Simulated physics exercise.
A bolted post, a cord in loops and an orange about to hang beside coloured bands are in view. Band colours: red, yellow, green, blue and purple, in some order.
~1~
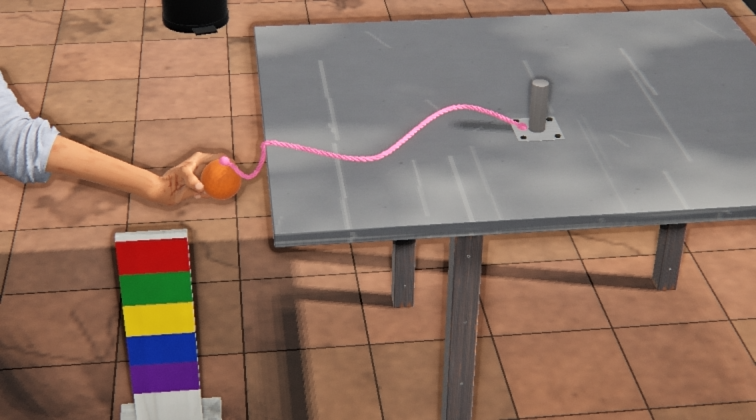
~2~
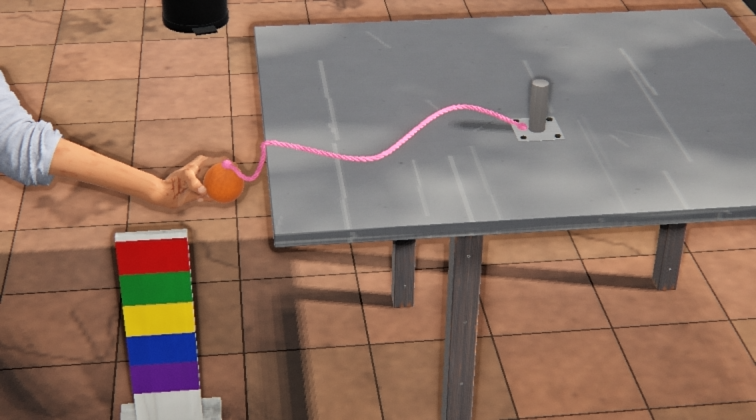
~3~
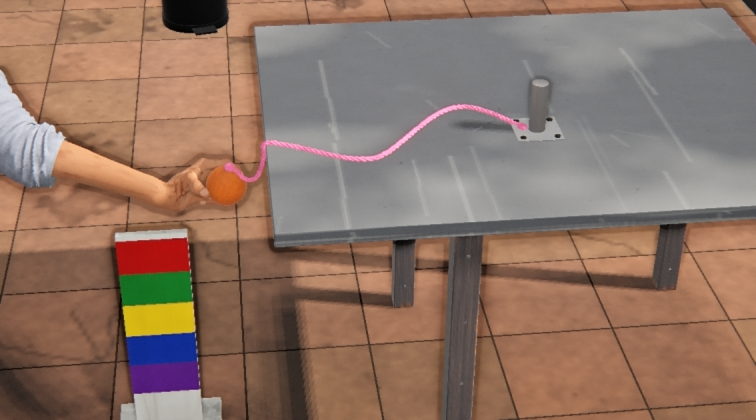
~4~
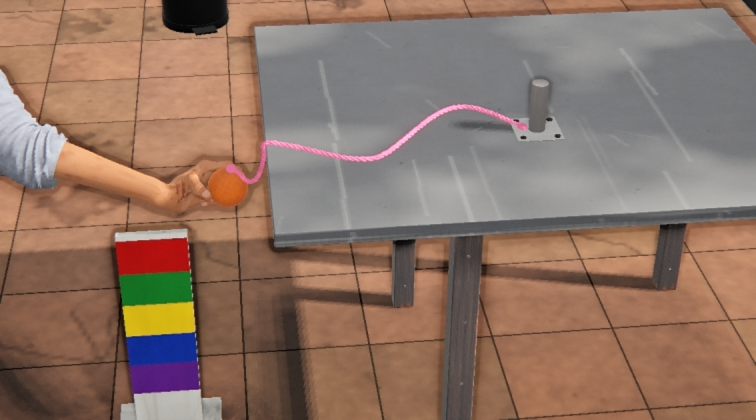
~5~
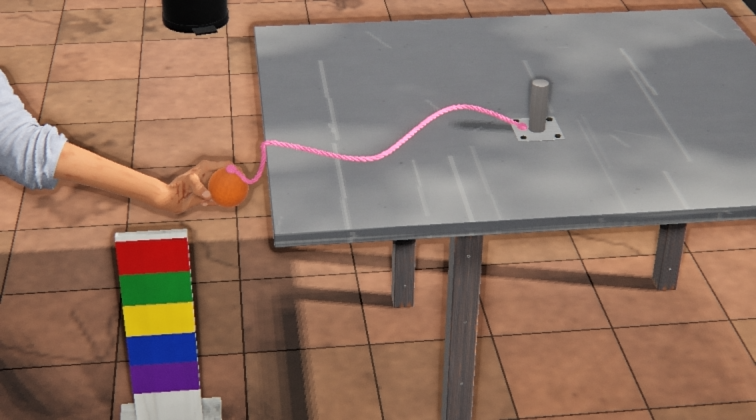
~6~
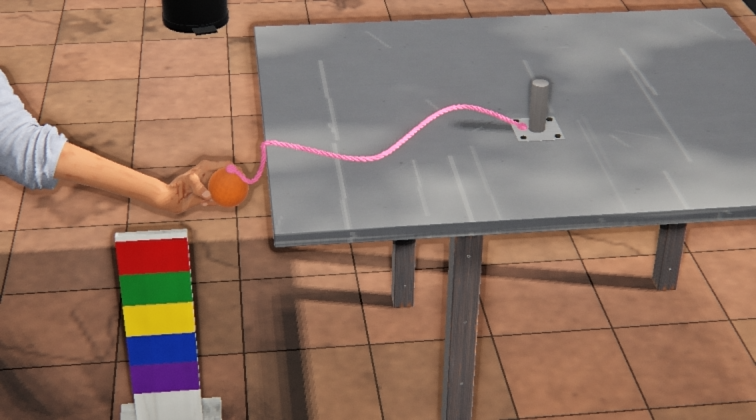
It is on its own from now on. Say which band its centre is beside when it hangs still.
Its centre is beside the green band.
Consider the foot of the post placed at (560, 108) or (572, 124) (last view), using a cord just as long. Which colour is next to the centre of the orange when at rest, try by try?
Result 1: Red. Result 2: Red.
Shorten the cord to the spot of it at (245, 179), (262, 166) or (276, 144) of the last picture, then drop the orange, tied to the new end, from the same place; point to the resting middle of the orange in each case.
Roughly (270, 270), (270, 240), (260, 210).
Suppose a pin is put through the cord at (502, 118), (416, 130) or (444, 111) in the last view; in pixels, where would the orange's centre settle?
About (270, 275), (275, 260) and (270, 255).
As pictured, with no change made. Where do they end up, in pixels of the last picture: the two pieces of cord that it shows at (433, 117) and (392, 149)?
(409, 133) for the first, (329, 136) for the second.
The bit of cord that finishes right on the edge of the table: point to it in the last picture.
Spot: Approx. (334, 156).
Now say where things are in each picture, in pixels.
Orange (221, 180); red (153, 258); green (156, 290); yellow (159, 320); blue (162, 350); purple (165, 379), in the first picture.
Orange (224, 183); cord through (497, 115) (437, 115) (399, 143) (334, 156) (267, 146), in the second picture.
Orange (226, 186), in the third picture.
Orange (228, 187); cord through (497, 115) (437, 115) (399, 143) (334, 156) (267, 146), in the fourth picture.
Orange (228, 187), in the fifth picture.
Orange (228, 187); cord through (497, 115) (437, 115) (399, 143) (334, 156) (267, 146), in the sixth picture.
Soon after, orange near (290, 262); level with red.
Then, orange near (261, 281); level with green.
At rest, orange near (262, 288); level with green. Its middle rests at the green band.
